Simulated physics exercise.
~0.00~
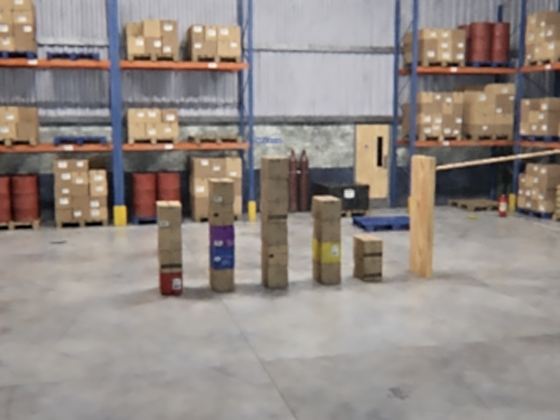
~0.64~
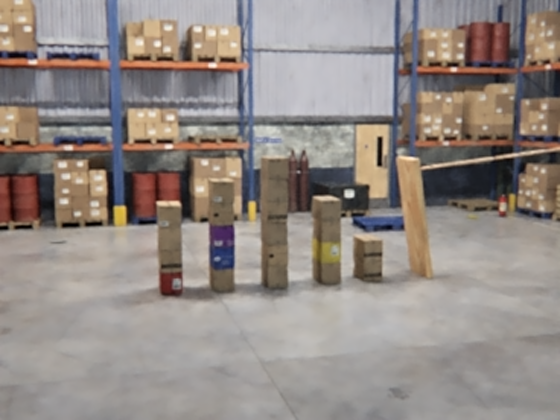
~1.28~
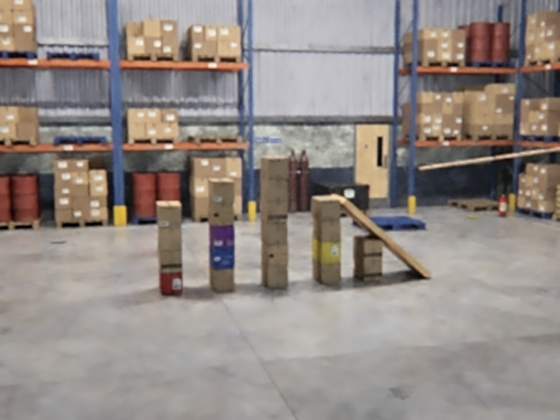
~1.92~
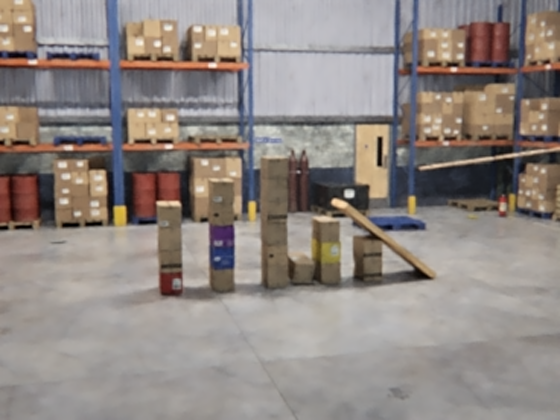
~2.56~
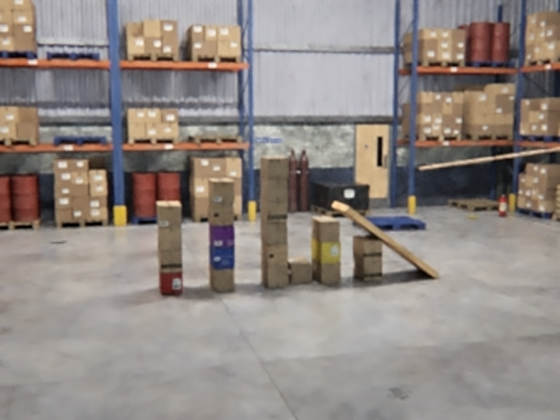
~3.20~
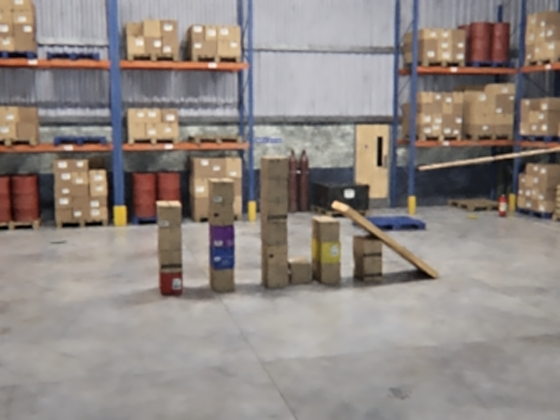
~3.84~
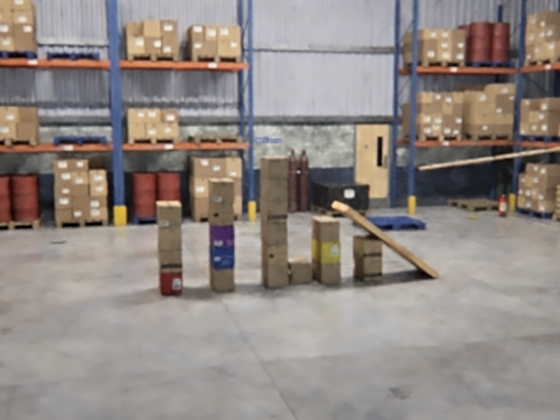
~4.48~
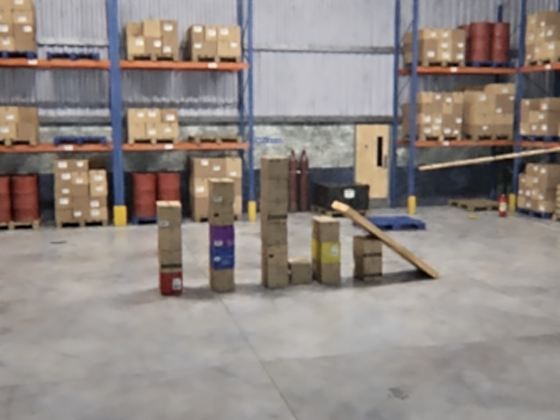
A wooden board tips left onto the cartons, knocks one down and rests leaning.
